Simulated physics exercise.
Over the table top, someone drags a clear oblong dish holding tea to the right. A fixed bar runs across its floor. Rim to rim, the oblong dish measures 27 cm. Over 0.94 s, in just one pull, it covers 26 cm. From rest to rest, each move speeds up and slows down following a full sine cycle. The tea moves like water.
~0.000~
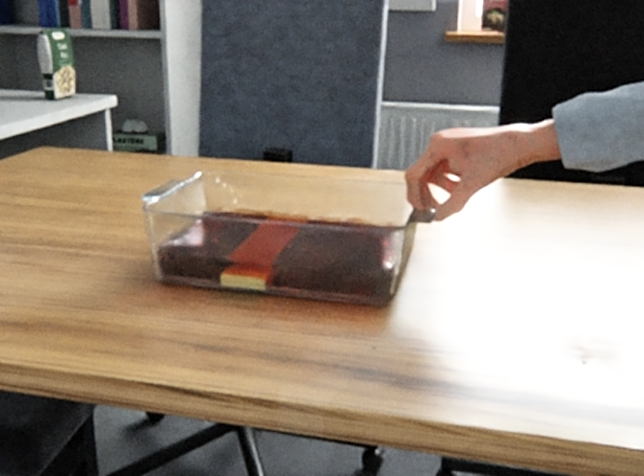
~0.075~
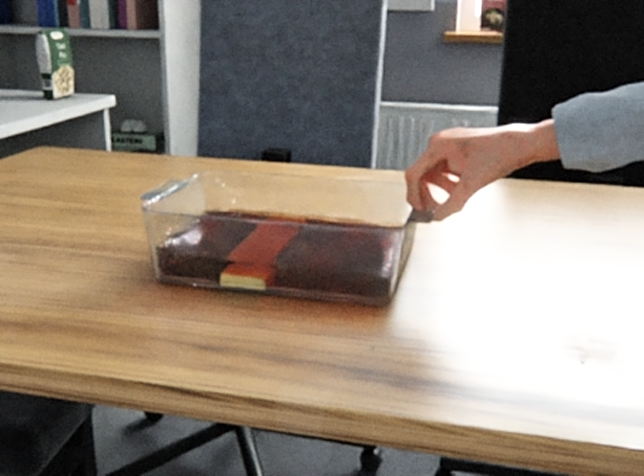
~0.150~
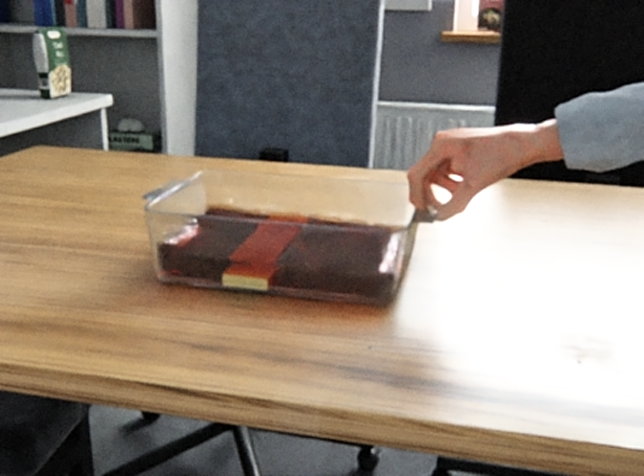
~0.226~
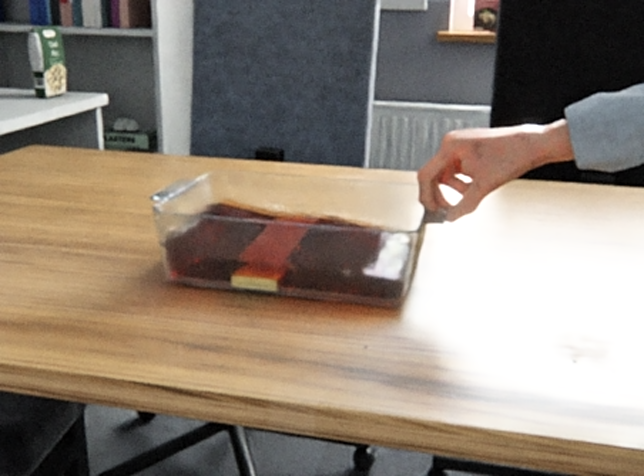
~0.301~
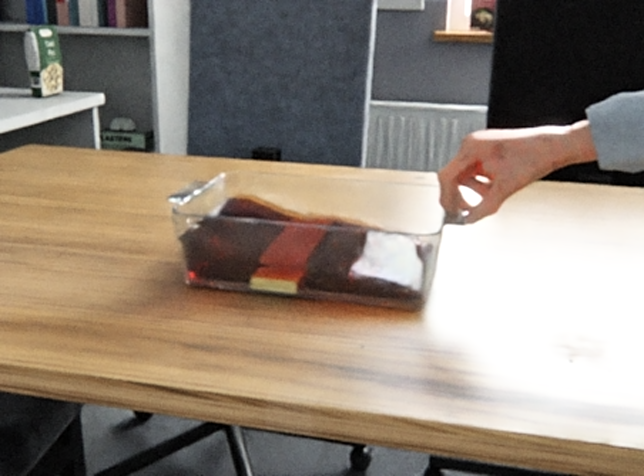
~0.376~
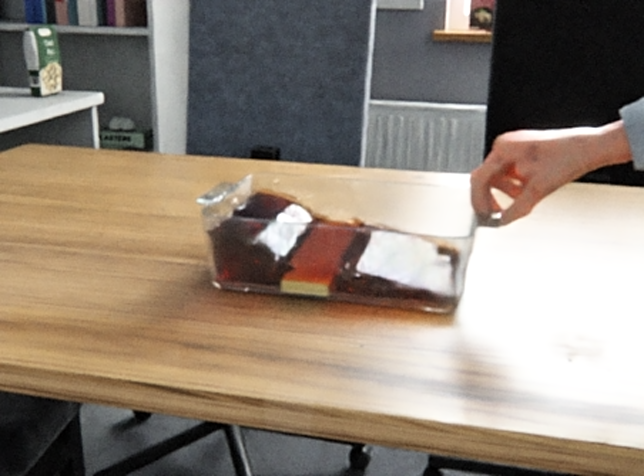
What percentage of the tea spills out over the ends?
About 6 per cent.
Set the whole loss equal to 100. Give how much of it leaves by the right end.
About 100 per cent.
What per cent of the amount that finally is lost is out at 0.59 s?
I'd say something like 0 per cent at that point.
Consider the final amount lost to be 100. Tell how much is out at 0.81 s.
Roughly 40%.
By 0.59 s it has gone 19 cm; 0 per cent is out over the left end and 0 over the right.
By 0.81 s it has gone 26 cm; 0 per cent is out over the left end and 3 over the right.
By 1.02 s it has gone 26 cm; 0 per cent is out over the left end and 6 over the right.
By 1.24 s it has gone 26 cm; 0 per cent is out over the left end and 6 over the right.
At rest 6 per cent is out in all, 0 of it over the left end.
